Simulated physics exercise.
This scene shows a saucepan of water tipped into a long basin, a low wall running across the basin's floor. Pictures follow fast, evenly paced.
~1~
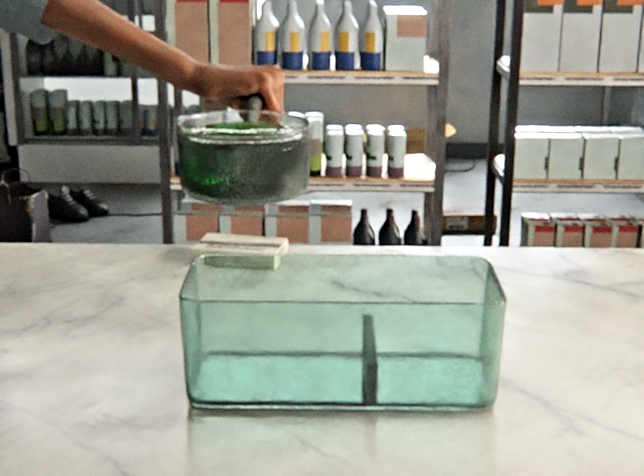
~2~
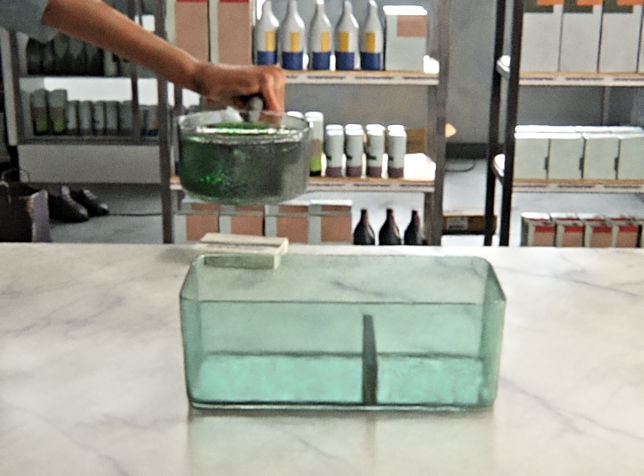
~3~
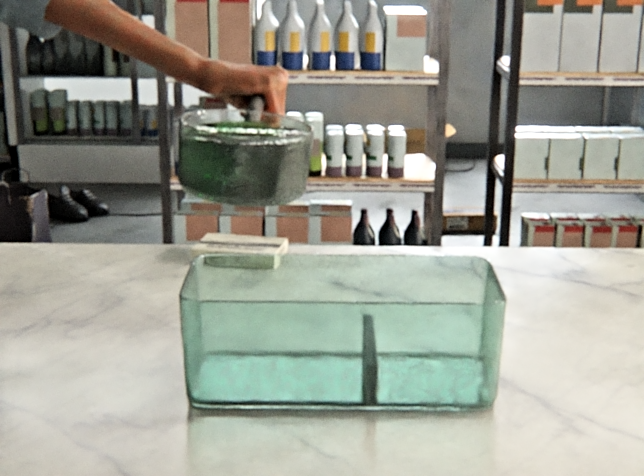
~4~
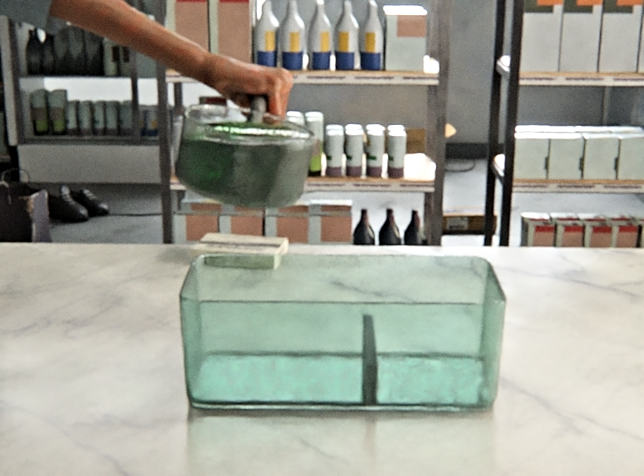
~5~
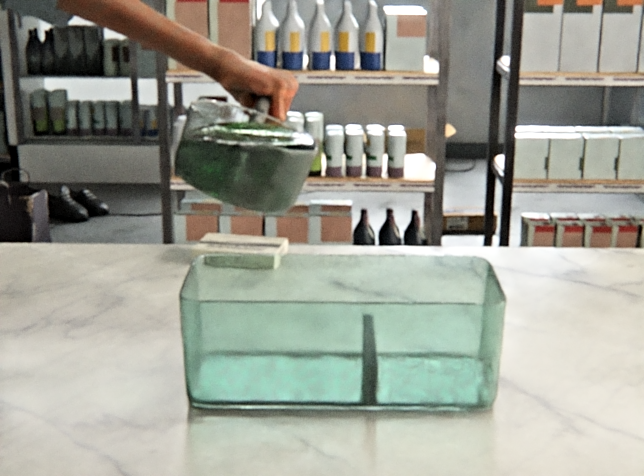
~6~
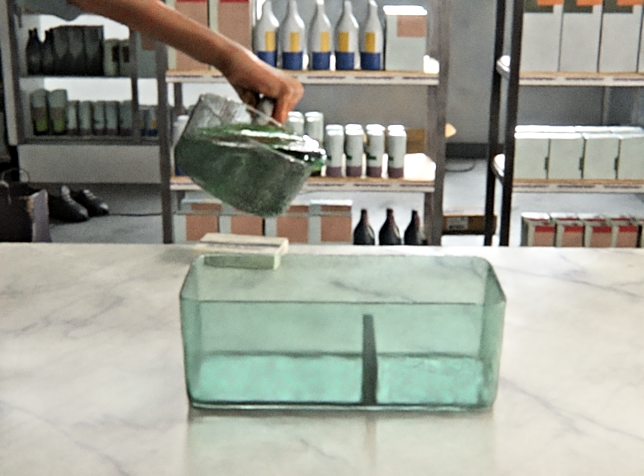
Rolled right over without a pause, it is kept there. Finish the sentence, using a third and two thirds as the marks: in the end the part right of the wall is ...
Between a third and two thirds of the whole.
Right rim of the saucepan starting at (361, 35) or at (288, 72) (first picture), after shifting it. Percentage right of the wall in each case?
First try: 85 percent; second try: 35 percent.
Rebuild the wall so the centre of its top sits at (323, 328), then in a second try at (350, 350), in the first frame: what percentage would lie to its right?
Record: Case 1 near 95 %, case 2 near 70 %.
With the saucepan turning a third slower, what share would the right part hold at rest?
Roughly 55 percent.
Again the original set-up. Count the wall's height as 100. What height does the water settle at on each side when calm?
Left side roughly 30, right side roughly 40.
A moment on, the saucepan is tipped on its side and 33 per cent is still to pour, 8 is left of the wall and 19 right of it.
Next, the saucepan is tipped on its side and 9 per cent is still to pour, 38 is left of the wall and 46 right of it.
Then the saucepan is tipped on its side and 2 per cent is still to pour, 50 is left of the wall and 44 right of it.
Later the saucepan is tipped on its side and 1 per cent is still to pour, 53 is left of the wall and 45 right of it.
Finally, 54 per cent lies left of the wall, 45 right of it and 1 outside.
